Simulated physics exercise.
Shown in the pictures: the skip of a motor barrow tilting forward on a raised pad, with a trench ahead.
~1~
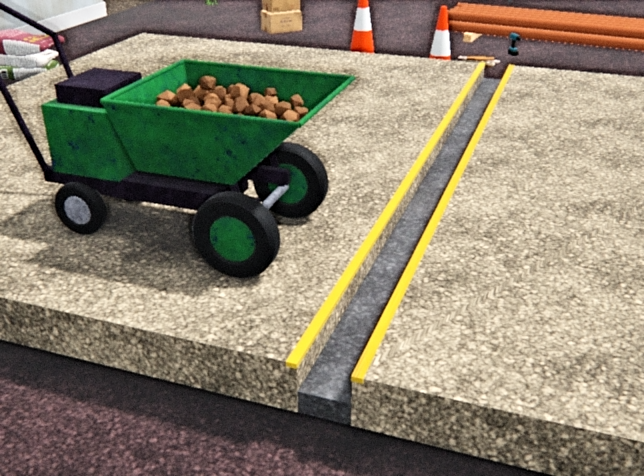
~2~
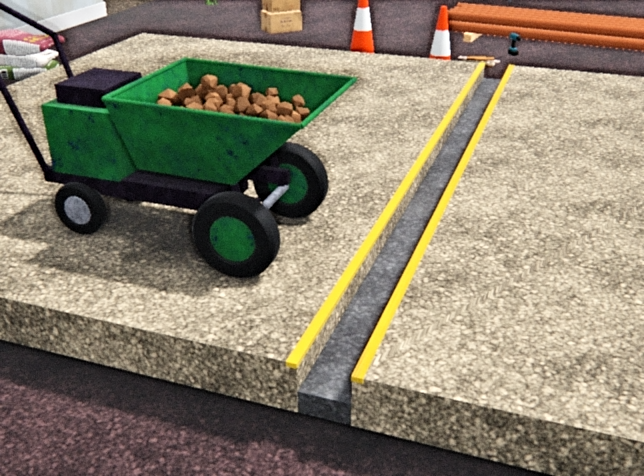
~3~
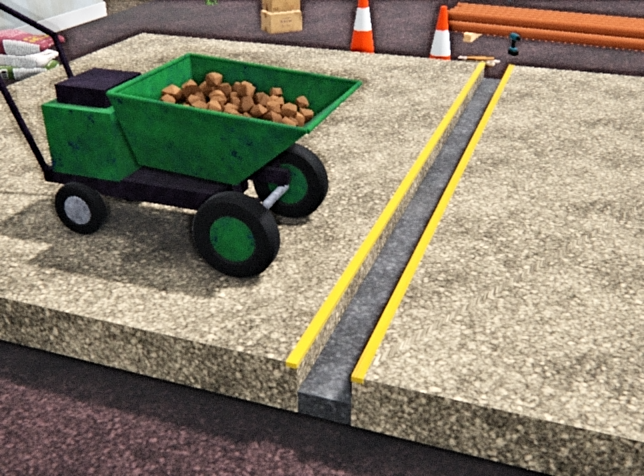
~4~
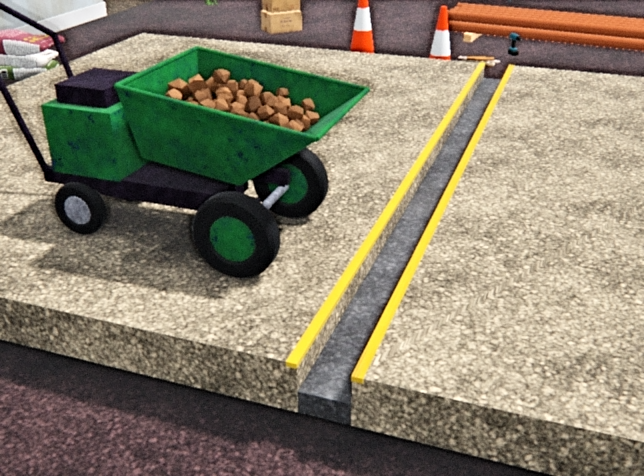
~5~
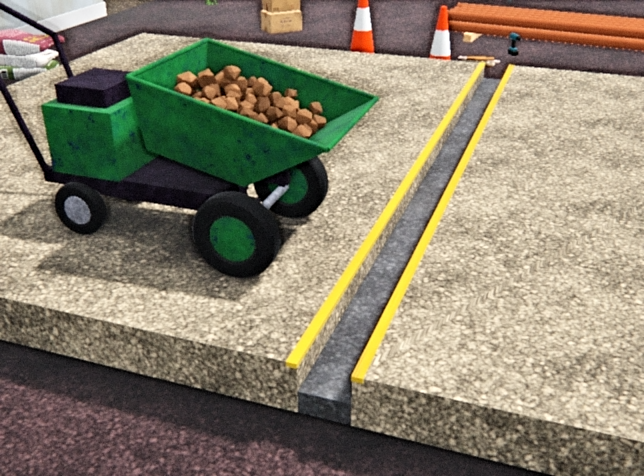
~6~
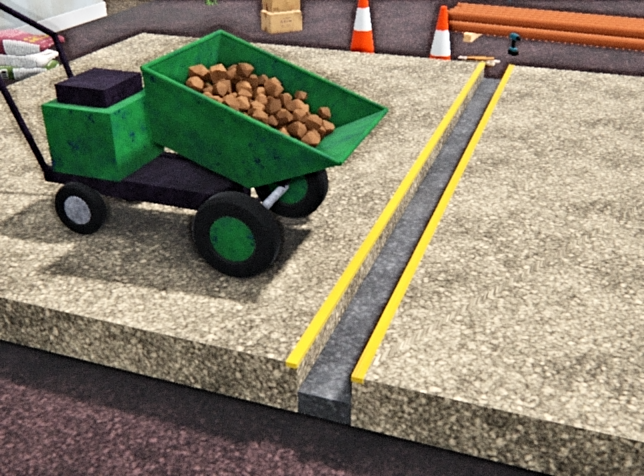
The video shows a green motor barrow loaded with brown clods standing on a raised pad beside a narrow, yellow-edged trench. Its skip stays level at first, then gradually tilts forward to the right while the wheels remain still.
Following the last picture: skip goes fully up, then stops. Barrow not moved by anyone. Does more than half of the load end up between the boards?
The trench is going to be left with below half the load.
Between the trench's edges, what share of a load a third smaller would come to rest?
Share: Approx. 20 %.
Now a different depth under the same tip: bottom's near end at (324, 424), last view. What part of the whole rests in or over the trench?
The share would be close to 30 percent.
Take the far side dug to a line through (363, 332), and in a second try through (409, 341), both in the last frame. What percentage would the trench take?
About 0 and 50 per cent.
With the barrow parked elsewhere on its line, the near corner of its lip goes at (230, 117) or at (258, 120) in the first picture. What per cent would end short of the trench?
That comes to some 10 in a hundred for the first try and some 0 in a hundred for the second.
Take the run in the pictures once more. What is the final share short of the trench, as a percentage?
Result: Some 0 % of the load.
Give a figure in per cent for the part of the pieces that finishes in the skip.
Estimate: 25 %, roughly.
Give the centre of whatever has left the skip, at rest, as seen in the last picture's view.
Last view, centre at rest - approx. (454, 270).
Soon, skip tipped steeply; all in the skip.
A while on, skip tipped right over; about two thirds in the skip; a small part in or heaped over the trench; about a quarter beyond it; a stray few falling.
Towards the end, skip tipped right over; about a quarter in the skip; a small part in or heaped over the trench; about two thirds beyond it.
Finally, skip tipped right over; about a quarter in the skip; a small part in or heaped over the trench; about two thirds beyond it.
